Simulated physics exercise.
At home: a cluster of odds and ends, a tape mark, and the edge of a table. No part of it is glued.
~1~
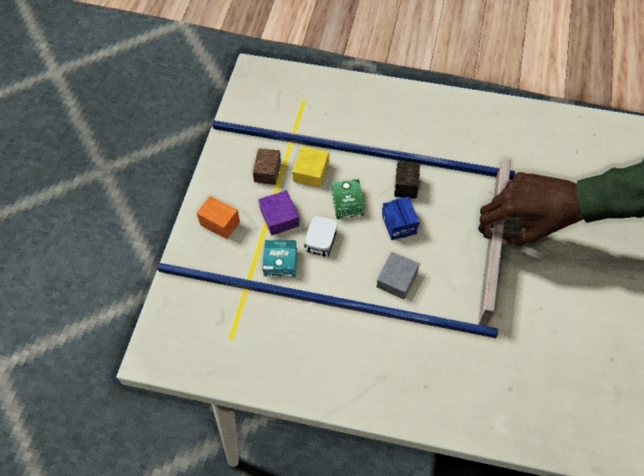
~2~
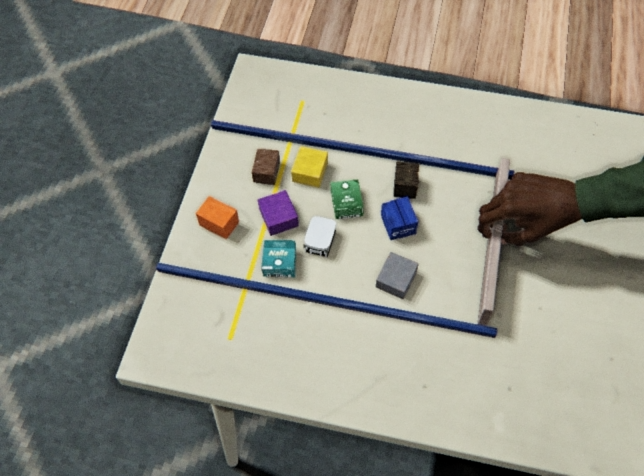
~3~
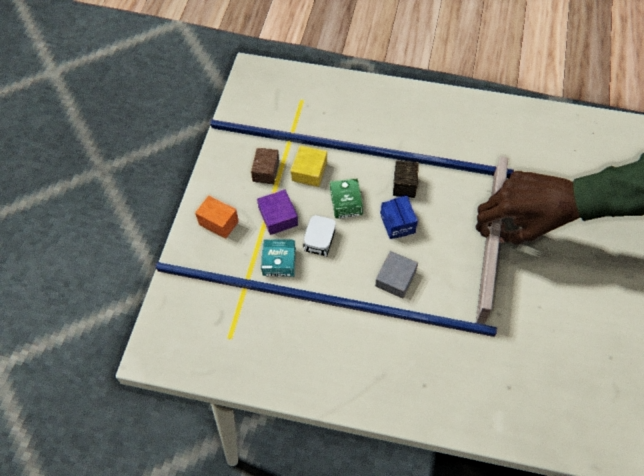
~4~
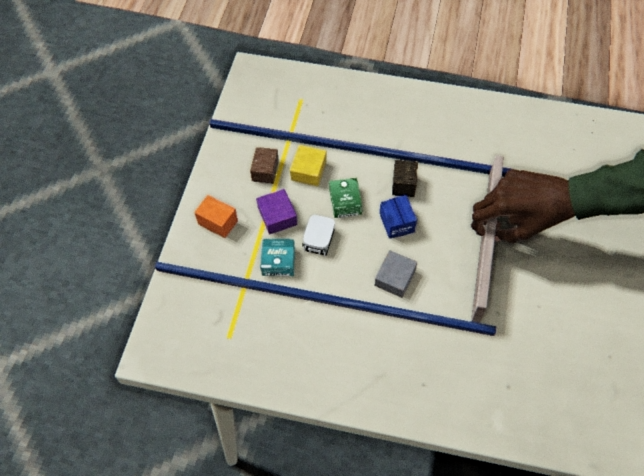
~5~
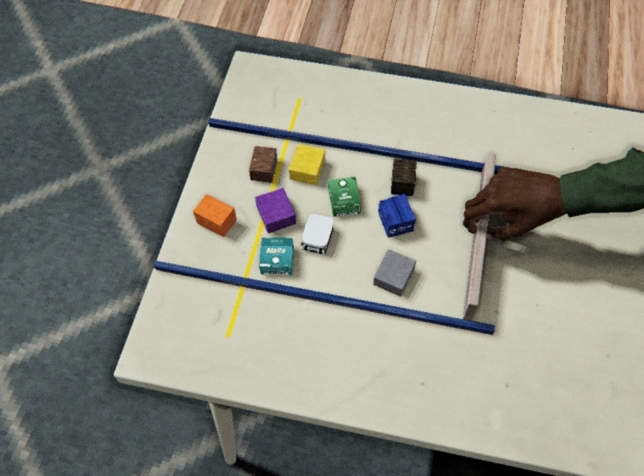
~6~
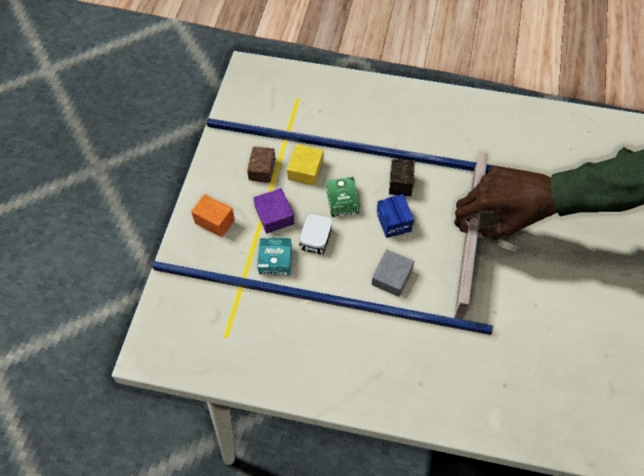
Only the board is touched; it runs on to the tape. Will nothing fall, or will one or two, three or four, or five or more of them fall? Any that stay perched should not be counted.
Nothing spills over.
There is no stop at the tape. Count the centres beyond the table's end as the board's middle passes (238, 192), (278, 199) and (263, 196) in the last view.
The counts would come out as 2, 0 and 0.
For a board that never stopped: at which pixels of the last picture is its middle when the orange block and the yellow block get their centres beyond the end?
Estimated middle: (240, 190), and (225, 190) for the other.
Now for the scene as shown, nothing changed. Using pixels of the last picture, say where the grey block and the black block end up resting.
In the last picture the grey block sits around (234, 254) and the black block around (268, 154).
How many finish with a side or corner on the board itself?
Contact count: 3.
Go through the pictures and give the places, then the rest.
Orange block (219, 218); brown block (267, 167); purple block (279, 213); board (495, 239); tape (271, 209), in the first picture.
Brown block (266, 166); green box (347, 199), in the second picture.
Purple block (278, 212); black block (406, 179), in the third picture.
Orange block (216, 216); white case (319, 236), in the fourth picture.
Brown block (263, 164); grey block (395, 273), in the fifth picture.
Orange block (213, 216); brown block (262, 164); purple block (274, 211); board (472, 233); tape (266, 206), in the sixth picture.
Soon after, none off yet; orange block at rest near (213, 216); brown block at rest near (262, 164); purple block at rest near (274, 211).
After that, none off yet; orange block at rest near (213, 216); brown block displaced about its own width near (242, 160); purple block displaced about its own width near (246, 205).
In the end, the number that fall off is zero.
